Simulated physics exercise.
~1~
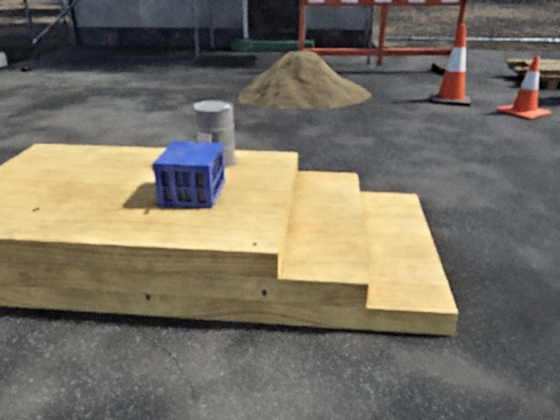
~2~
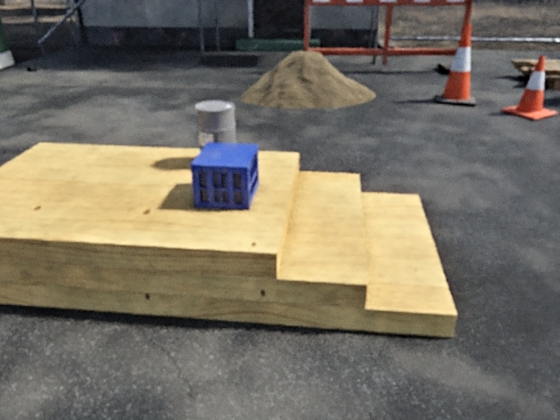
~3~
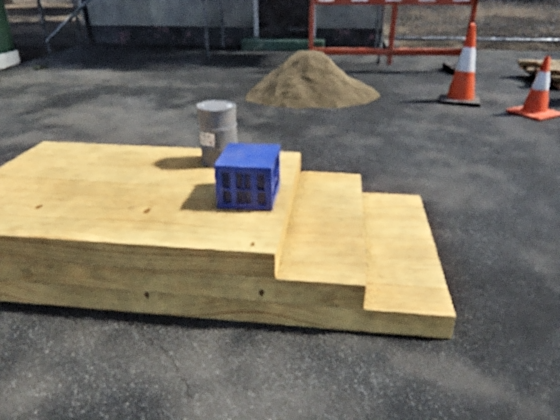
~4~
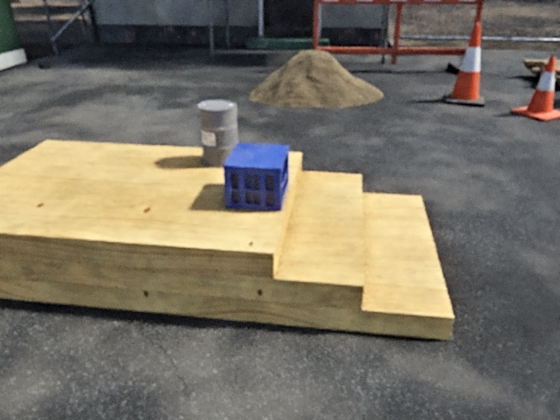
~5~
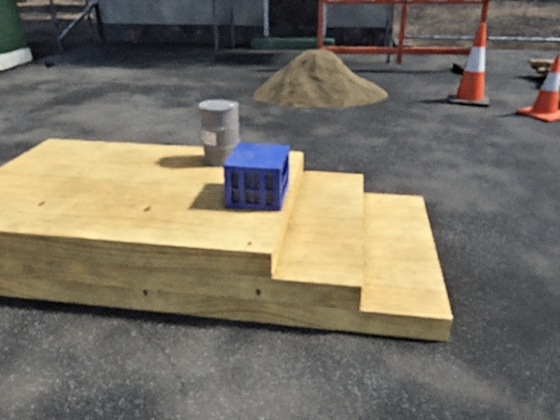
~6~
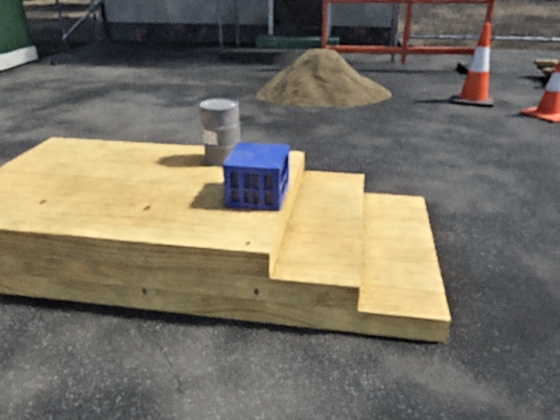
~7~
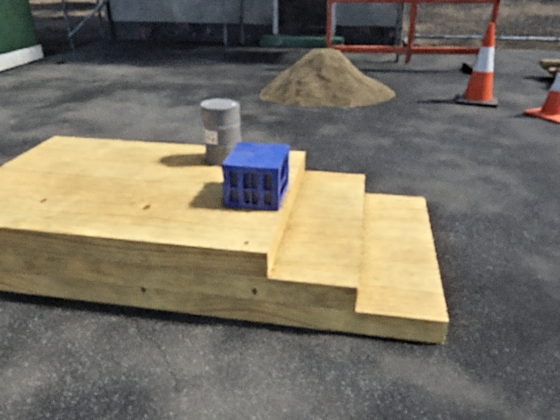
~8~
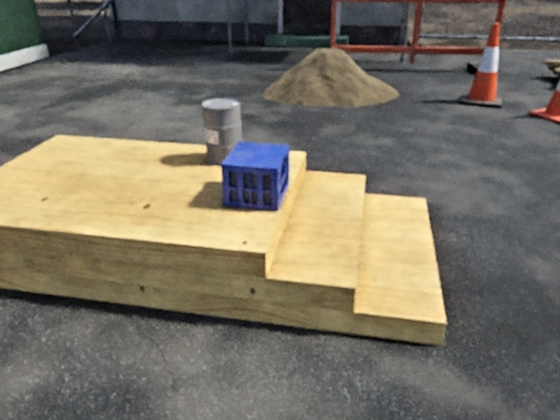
A blue crate slides right across a wooden landing and stops before the steps.
